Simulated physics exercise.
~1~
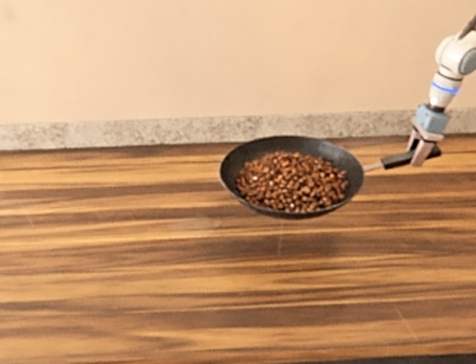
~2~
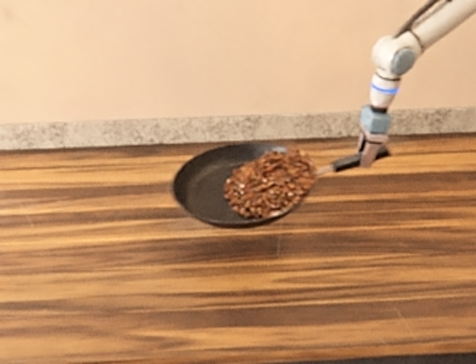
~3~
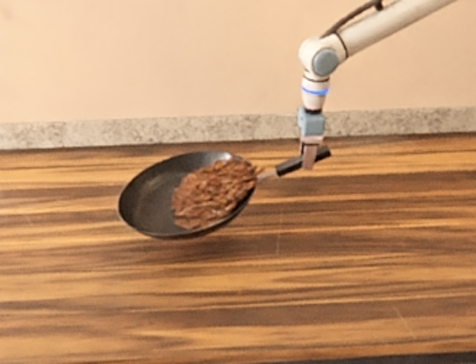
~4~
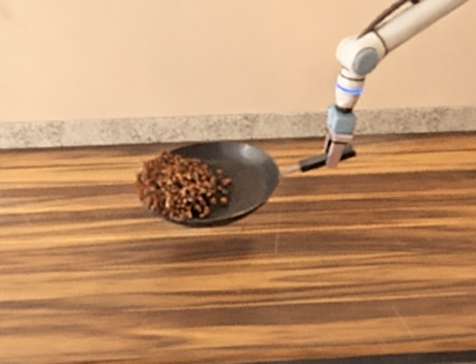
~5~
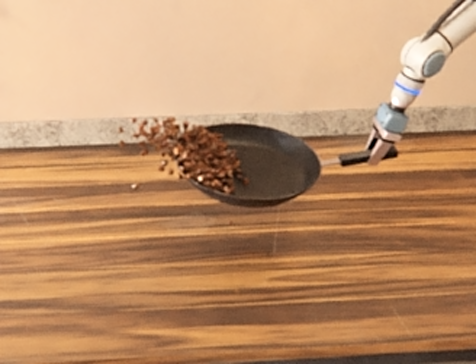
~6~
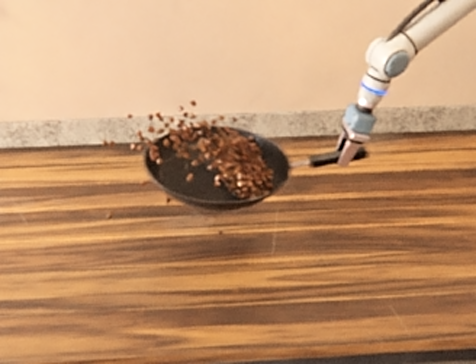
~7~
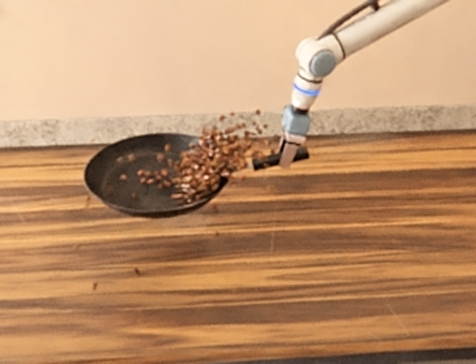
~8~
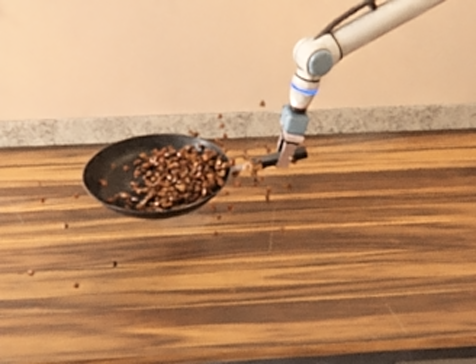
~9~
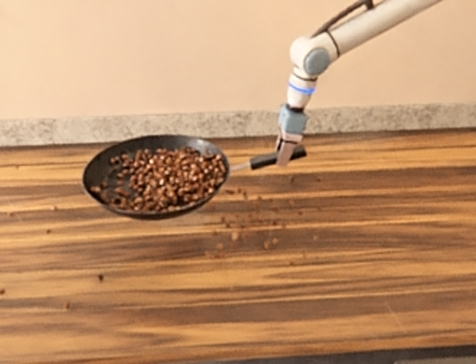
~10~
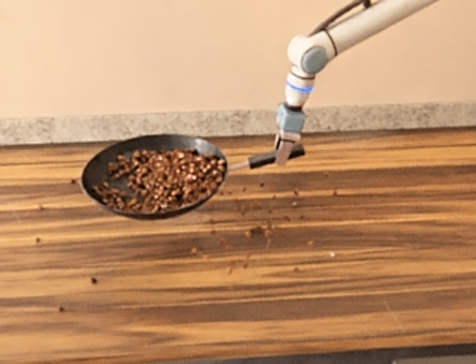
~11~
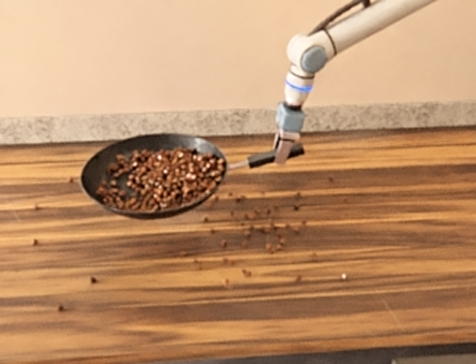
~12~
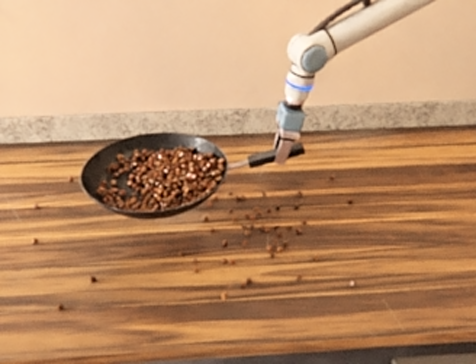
A robot arm swung a dark frying pan full of small brown pellets left, back right, then left again, tossing the heap so some flew out, and finally held still with most in the pan and scattered pieces on the wooden surface.
